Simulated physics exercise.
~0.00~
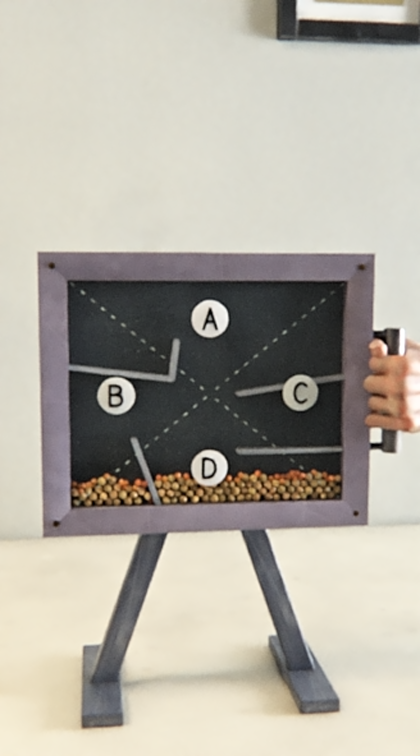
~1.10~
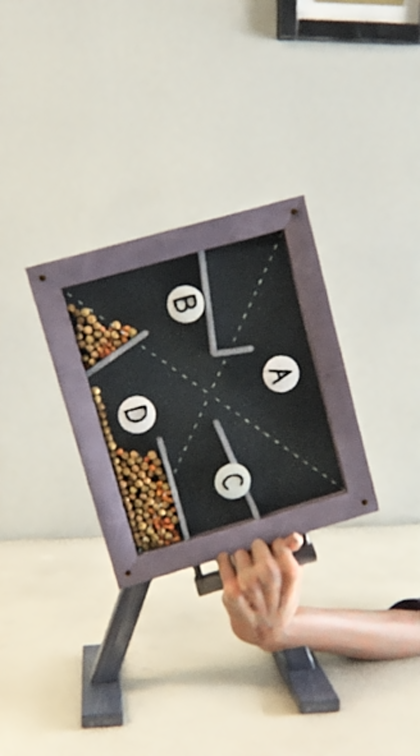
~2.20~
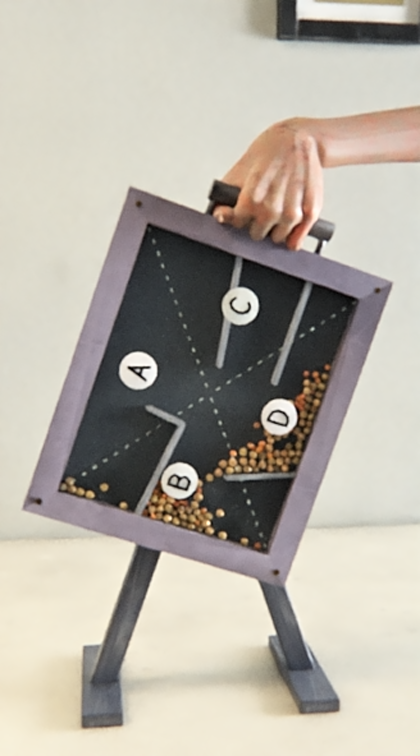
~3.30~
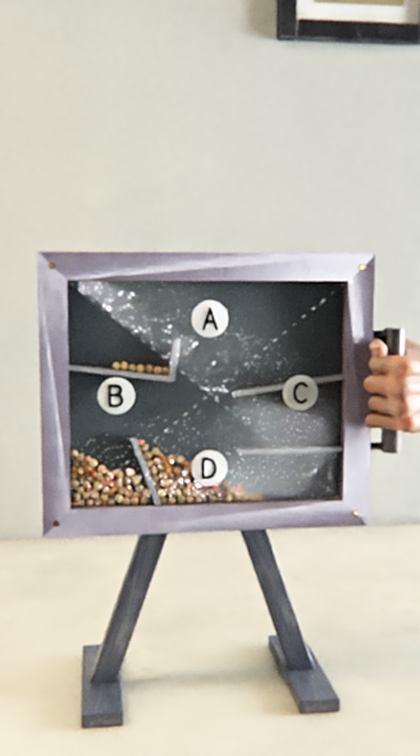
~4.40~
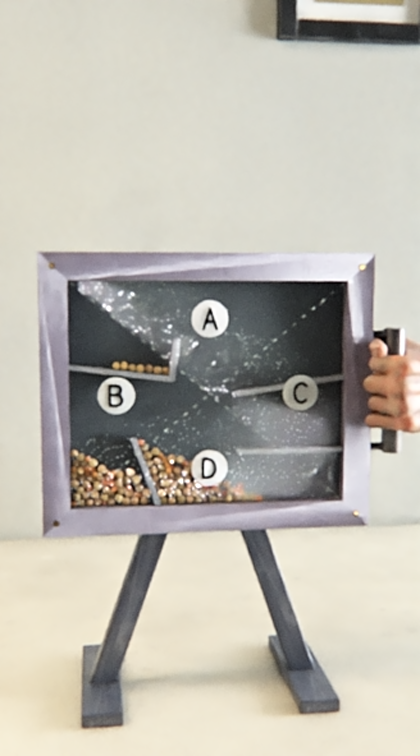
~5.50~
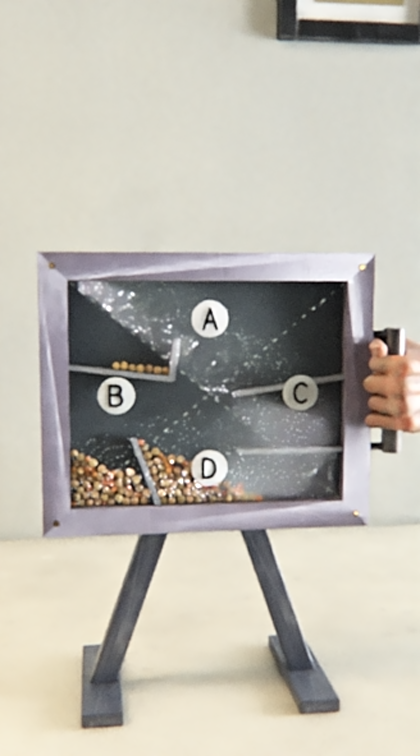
On a stand, a hand turns a framed case clockwise until beads settle mostly in D.
